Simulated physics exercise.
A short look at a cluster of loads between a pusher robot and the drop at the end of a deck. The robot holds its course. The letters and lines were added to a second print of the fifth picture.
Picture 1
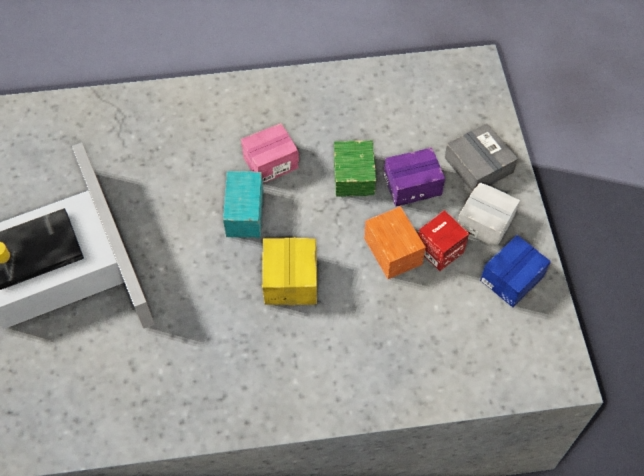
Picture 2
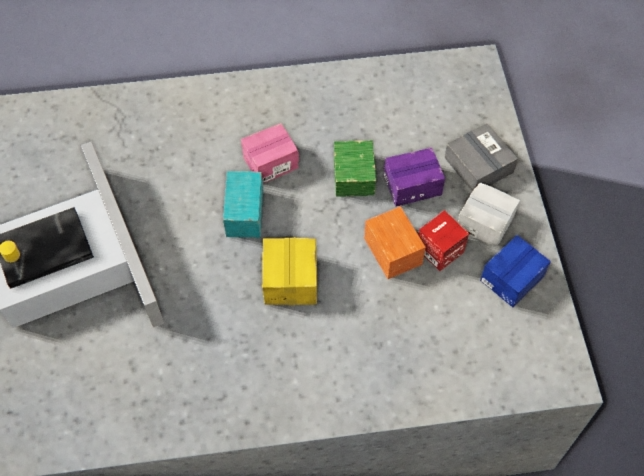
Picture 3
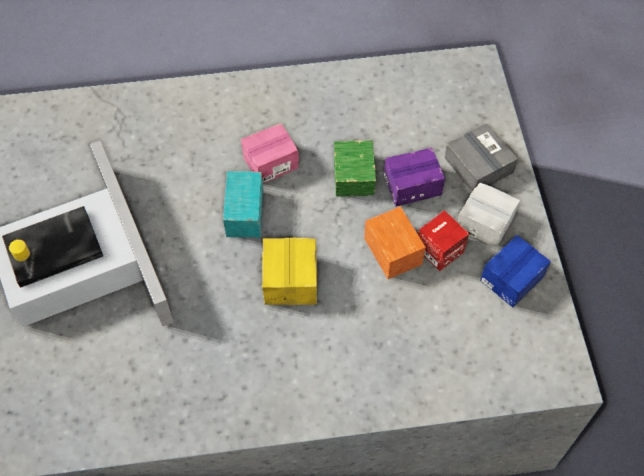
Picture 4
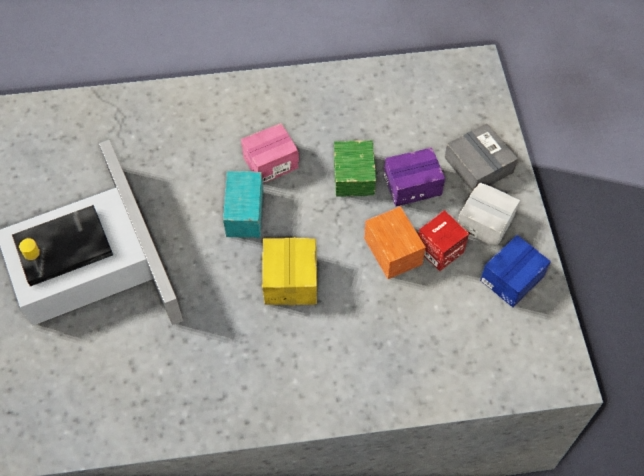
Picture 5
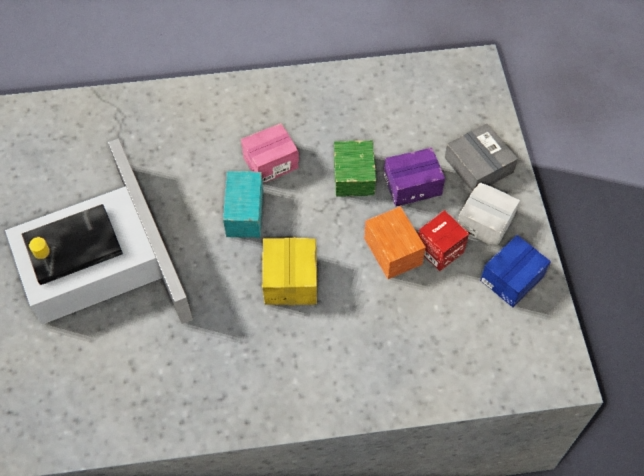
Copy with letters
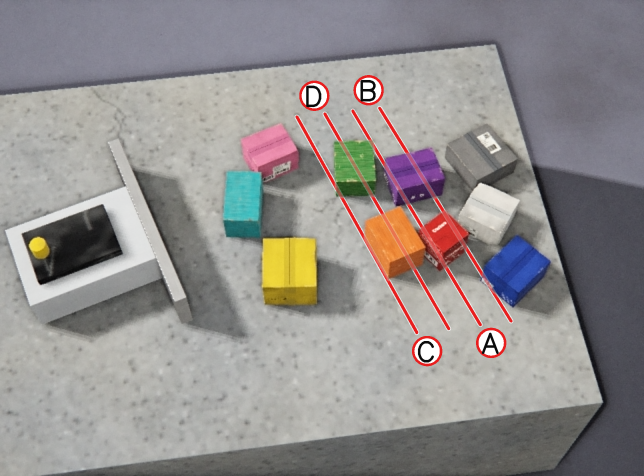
White pusher robot with a wide front blade sliding slowly right across a grey speckled deck towards motionless coloured boxes.
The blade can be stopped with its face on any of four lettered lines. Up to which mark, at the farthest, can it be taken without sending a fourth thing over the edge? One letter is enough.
At B, and not beyond.
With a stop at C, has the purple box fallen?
No.
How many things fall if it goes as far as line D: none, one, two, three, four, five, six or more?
The count is none.
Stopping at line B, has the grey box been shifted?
Yes.
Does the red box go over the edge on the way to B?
Yes.
On the marked copy, A at (412, 211); B at (441, 207); C at (353, 217); D at (383, 214).
With B. Early on, robot (189, 228); yellow parcel (311, 261); turquoise crate (268, 198).
Further on, robot (297, 216); white parcel (521, 205); grey box (491, 156).
At the end, robot (381, 206); red box over the edge; grey box over the edge; three fallen.
As for the rest, A is within the limit but short; C is within the limit but short; D is within the limit but short.
